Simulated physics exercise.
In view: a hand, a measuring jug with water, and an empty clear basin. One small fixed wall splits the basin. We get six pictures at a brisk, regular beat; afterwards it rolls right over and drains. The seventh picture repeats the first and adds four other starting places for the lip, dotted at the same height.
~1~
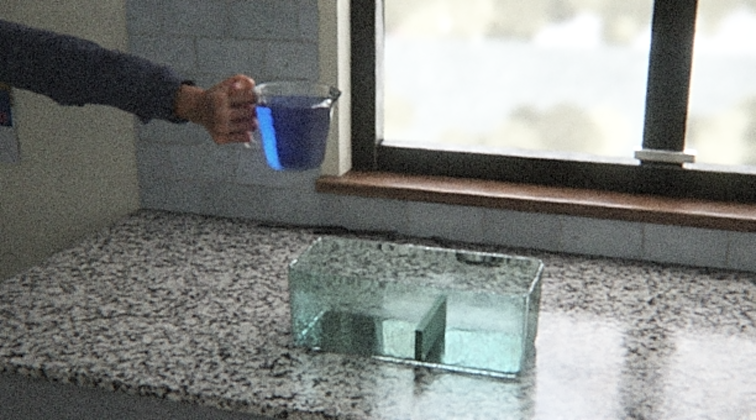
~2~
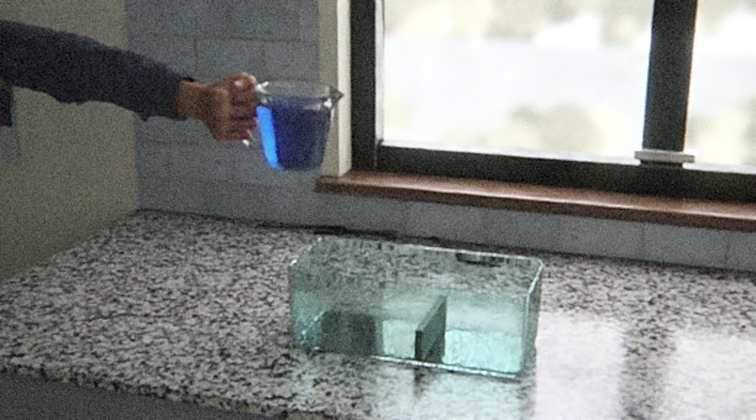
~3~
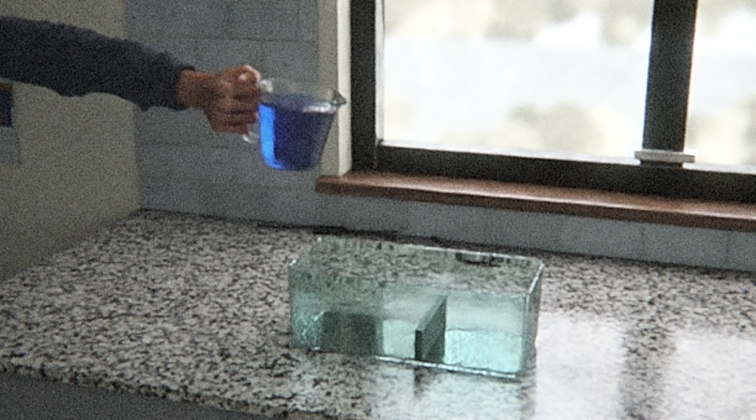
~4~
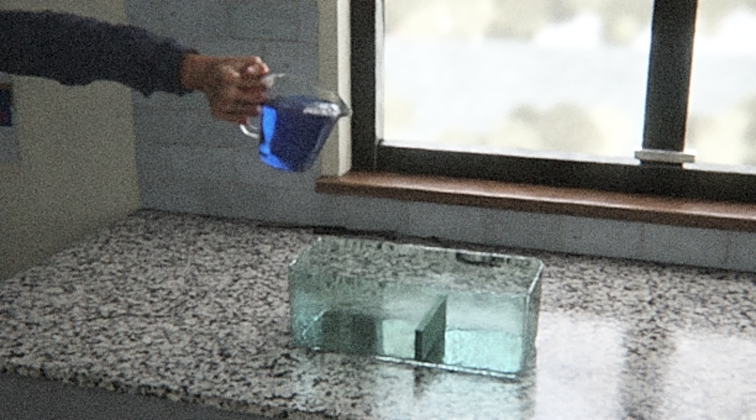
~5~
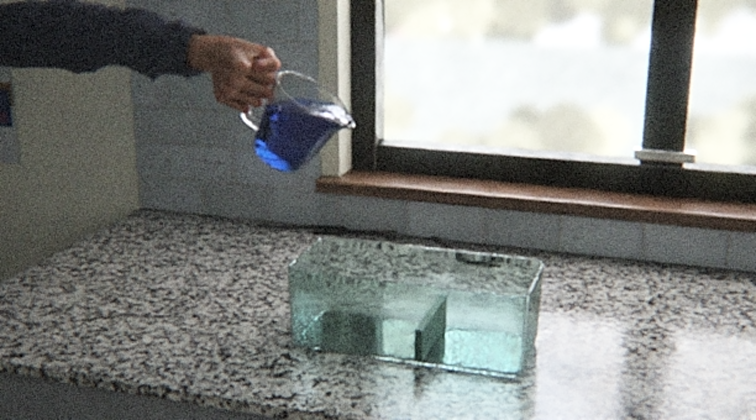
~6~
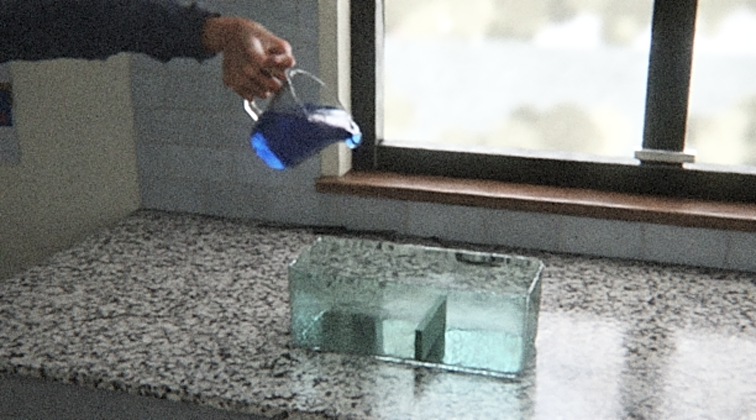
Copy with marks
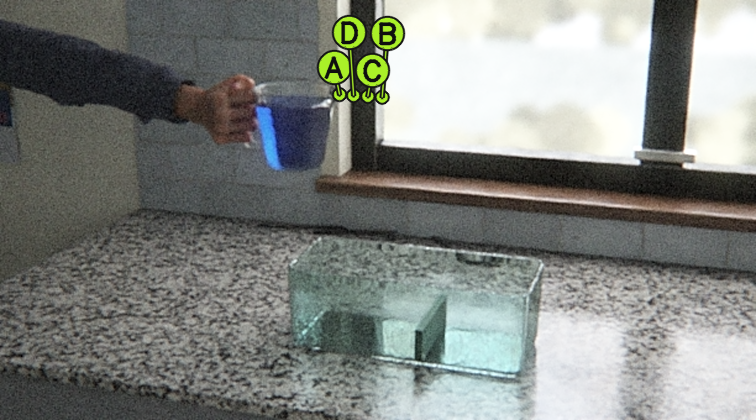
On a speckled counter, a hand tilts a jug of blue water above a clear basin.
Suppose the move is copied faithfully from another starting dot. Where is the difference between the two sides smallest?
The best spot is B.
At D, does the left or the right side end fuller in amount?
The left one.
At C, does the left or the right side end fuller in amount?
More ends on the left.
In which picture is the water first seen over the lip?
Picture 6.
In lime, A at (339, 94); B at (382, 97); C at (367, 96); D at (353, 95).
With A, about 87 % ends left of the wall and 8 % right of it; 5 % is lost outside.
With B, about 46 % ends left of the wall and 51 % right of it; 3 % is lost outside.
With C, about 83 % ends left of the wall and 11 % right of it; 5 % is lost outside.
With D, about 89 % ends left of the wall and 4 % right of it; 7 % is lost outside.
